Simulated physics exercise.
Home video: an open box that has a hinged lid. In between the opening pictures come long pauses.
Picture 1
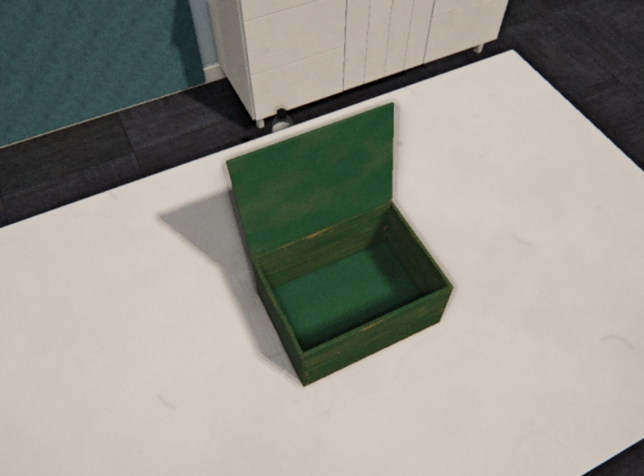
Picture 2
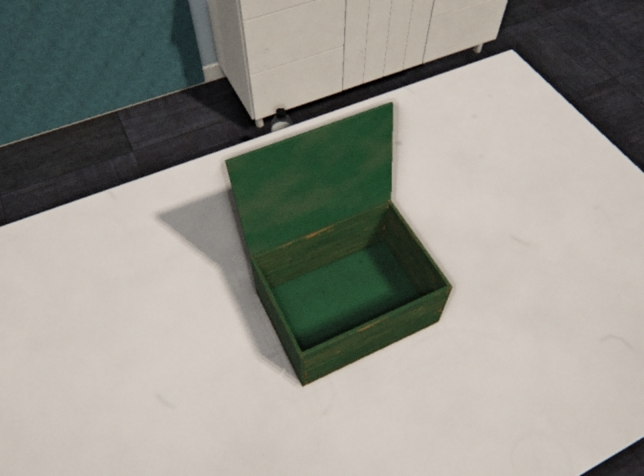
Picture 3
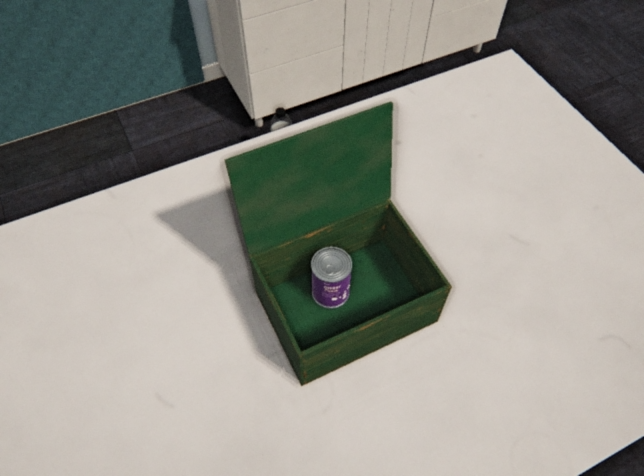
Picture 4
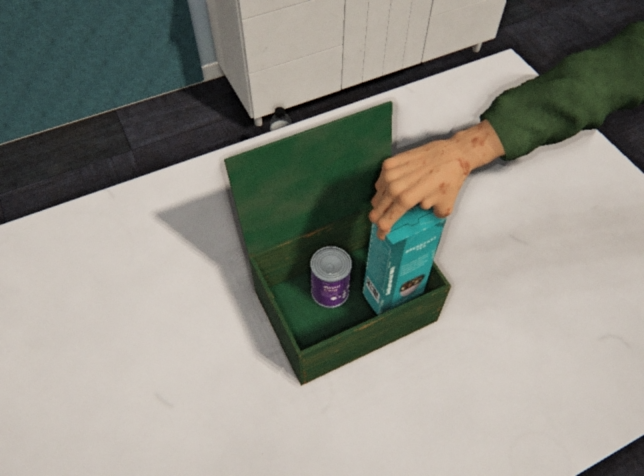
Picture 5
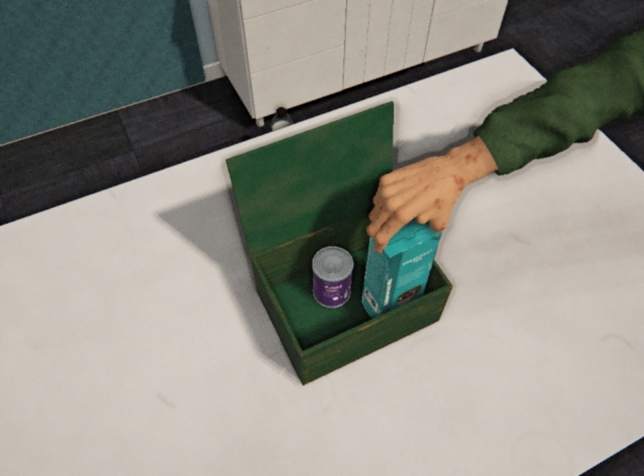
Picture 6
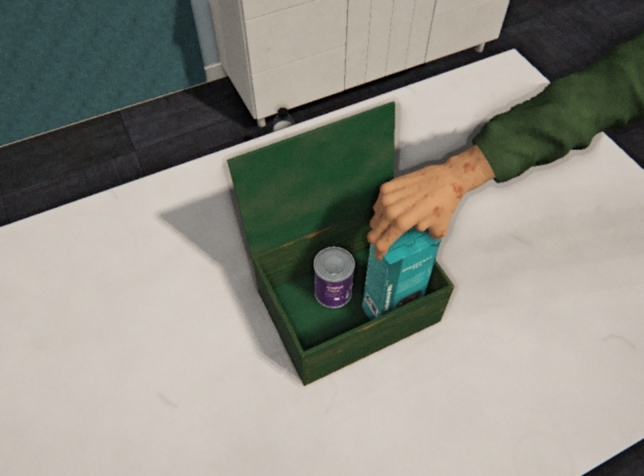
A green wooden box with its hinged lid raised sits open and empty on a white table, seen from above by a still camera, with a white cabinet and teal wall behind. A purple tin with a silvery top then appears inside, left of centre. A hand in a green sleeve, reaching from the right, holds a turquoise carton in the box's right side, lowering it slightly.
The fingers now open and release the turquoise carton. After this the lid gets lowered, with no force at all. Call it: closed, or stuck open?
Stuck open.
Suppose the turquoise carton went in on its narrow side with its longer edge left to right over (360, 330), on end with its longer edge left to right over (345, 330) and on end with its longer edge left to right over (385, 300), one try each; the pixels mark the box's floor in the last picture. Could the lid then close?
On the first attempt the lid drops into place, on the second it can't come down, and on the third it can't come down.
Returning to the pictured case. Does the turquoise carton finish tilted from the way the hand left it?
Simply put, it remains unturned.
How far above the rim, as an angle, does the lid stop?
Angle: About 45°.
Then, 1.10 s past the last view, lid starting down.
Then, 1.50 s past the last view, lid 66° above the rim.
Then, 1.70 s past the last view, lid 46° above the rim.
Finally, lid 43° above the rim; both still in place. Final places as the last picture's camera would see them, turquoise carton near (398, 277).
